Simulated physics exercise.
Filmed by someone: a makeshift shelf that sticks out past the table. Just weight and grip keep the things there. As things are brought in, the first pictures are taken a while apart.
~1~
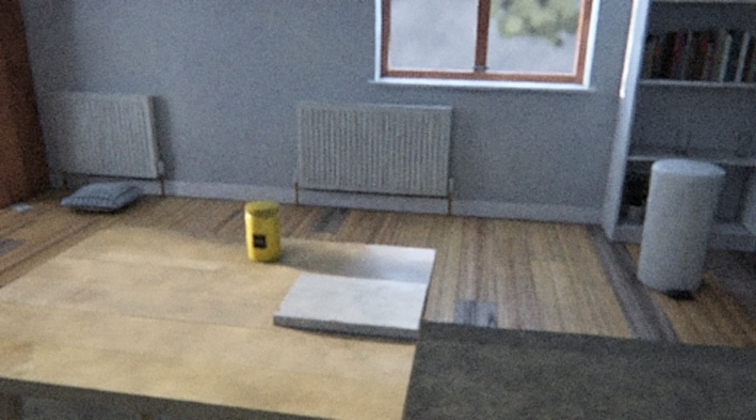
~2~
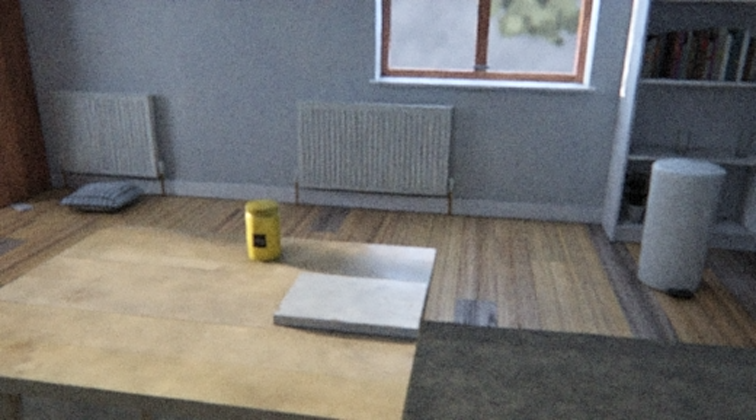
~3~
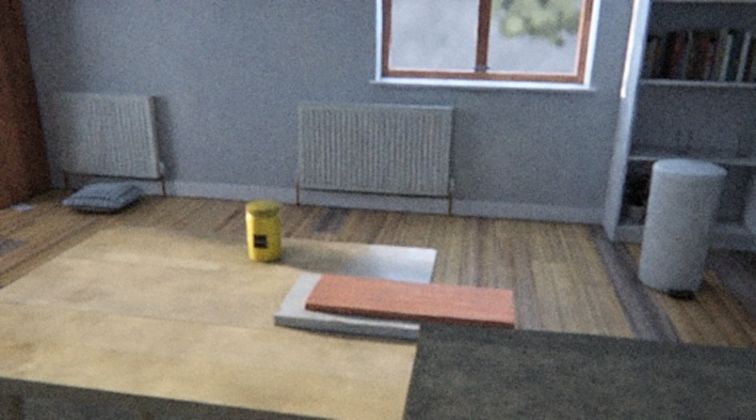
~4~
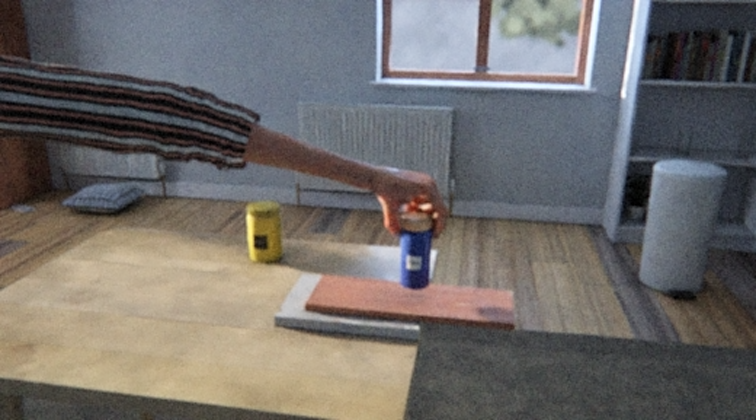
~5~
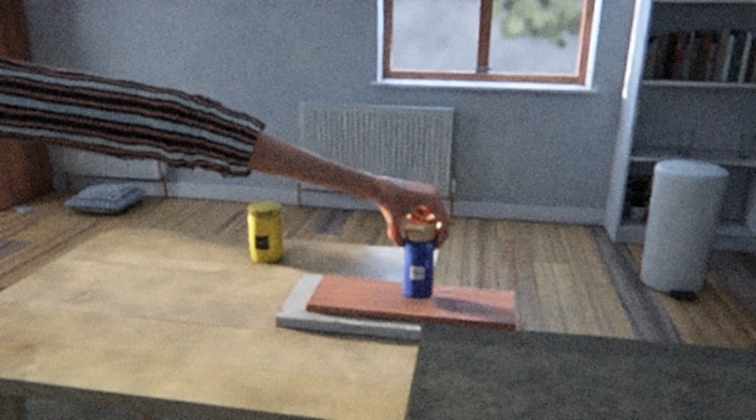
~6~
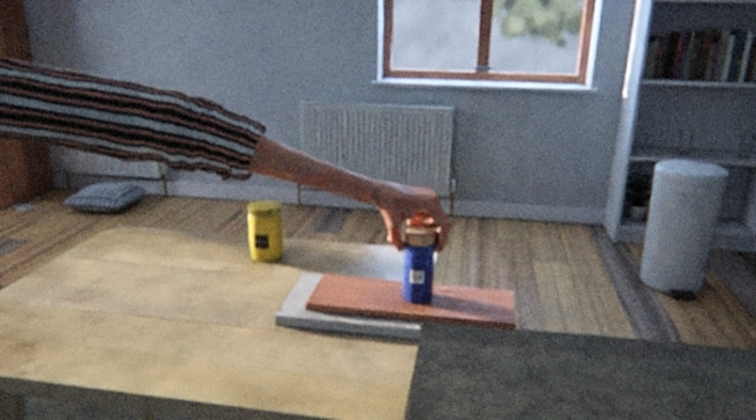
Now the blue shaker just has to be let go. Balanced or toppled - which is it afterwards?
What happens is it doesn't go anywhere at all.
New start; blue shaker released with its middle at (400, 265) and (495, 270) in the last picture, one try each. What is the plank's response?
Trial 1 - stable; trial 2 - falls.
Then, 0.40 s later than the last frame, things are still on the move.
Then, 1.10 s later than the last frame, blue shaker resting near (419, 265).
Then, 1.70 s later than the last frame, as before.
Then, 2.20 s later than the last frame, all is still.
When it is over, all 4 as before. End places, in pixels of the last picture, blue shaker near (419, 265). The plank keeps its balance.
